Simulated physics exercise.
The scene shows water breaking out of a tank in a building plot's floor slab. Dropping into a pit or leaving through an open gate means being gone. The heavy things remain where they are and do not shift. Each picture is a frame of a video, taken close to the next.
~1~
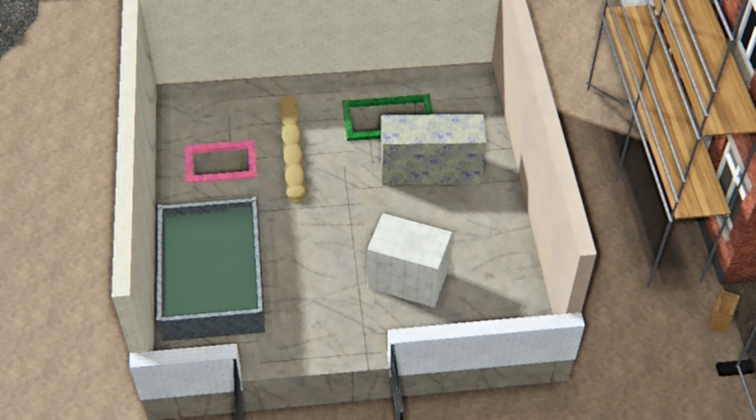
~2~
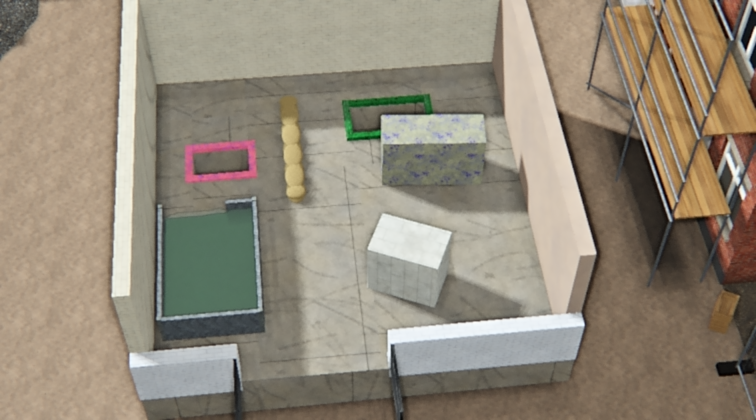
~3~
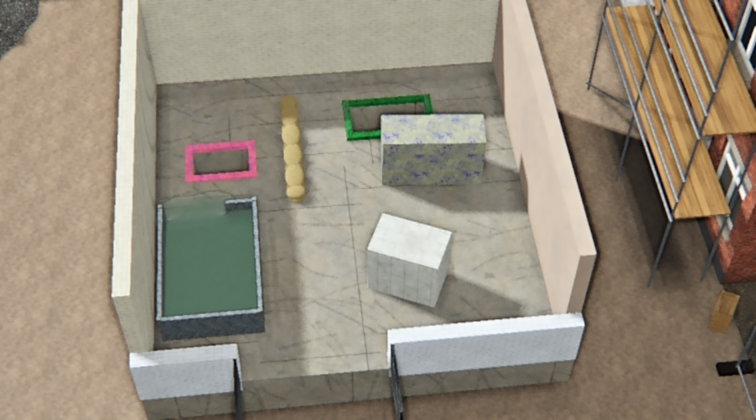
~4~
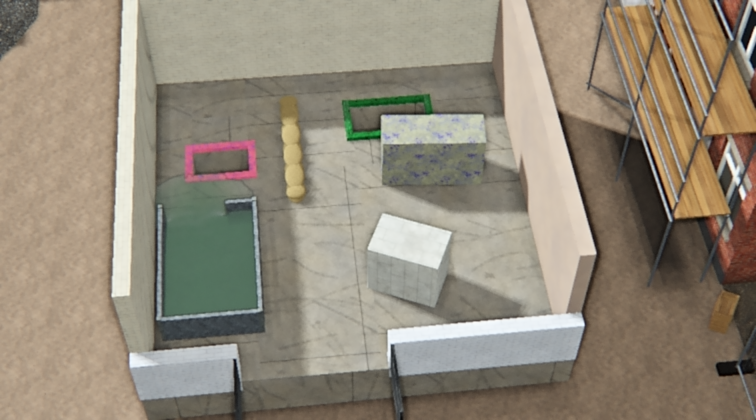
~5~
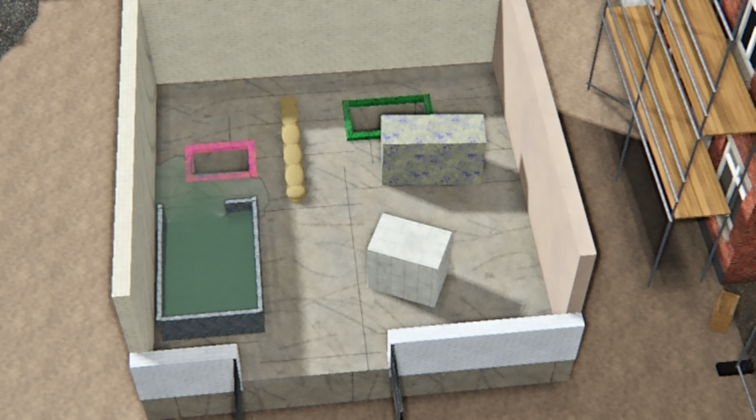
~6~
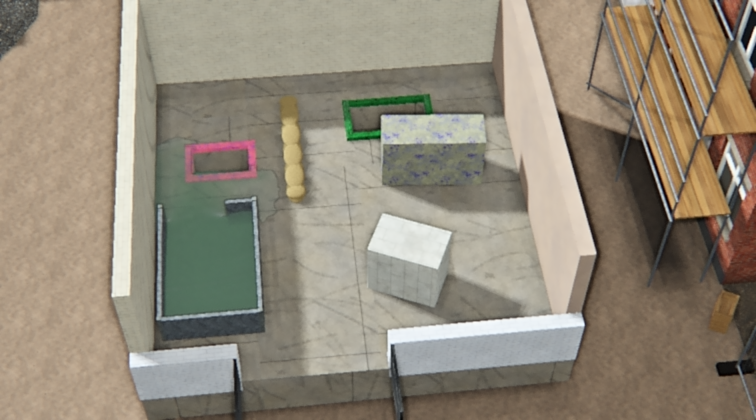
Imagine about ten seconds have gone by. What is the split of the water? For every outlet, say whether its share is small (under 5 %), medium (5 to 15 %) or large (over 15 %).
Result - gate: Small; pink pit: Large; green pit: Small.
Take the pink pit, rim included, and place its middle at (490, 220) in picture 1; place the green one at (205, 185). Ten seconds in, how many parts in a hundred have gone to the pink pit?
Result - pink pit, 0 in a hundred.
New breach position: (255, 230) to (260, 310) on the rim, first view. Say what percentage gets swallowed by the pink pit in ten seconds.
Roughly 0 per cent goes to the pink pit.
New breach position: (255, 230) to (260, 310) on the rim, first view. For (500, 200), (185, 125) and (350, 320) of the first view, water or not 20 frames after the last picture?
In the order asked: Sodden, out of reach, sodden.
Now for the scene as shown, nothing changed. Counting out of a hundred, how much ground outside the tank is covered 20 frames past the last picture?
It comes to roughly 25 in a hundred.
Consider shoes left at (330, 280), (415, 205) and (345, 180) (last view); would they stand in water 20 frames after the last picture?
Listed points: Unwetted / unwetted / unwetted.
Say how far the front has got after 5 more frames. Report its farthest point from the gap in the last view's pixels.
Roughly (157, 90).
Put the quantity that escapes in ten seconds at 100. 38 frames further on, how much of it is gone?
Close to 90 per cent.
A moment on, water covers 10 % of the floor; the gate 0 %, the pink pit 8 %, the green pit 0 %.
Next, water covers 15 % of the floor; the gate 0 %, the pink pit 16 %, the green pit 0 %.
Then, water covers 25 % of the floor; the gate 0 %, the pink pit 24 %, the green pit 0 %.
Later, water covers 40 % of the floor; the gate 0 %, the pink pit 31 %, the green pit 0 %.
In the end, water covers 65 % of the floor; the gate 1 %, the pink pit 35 %, the green pit 0 %.
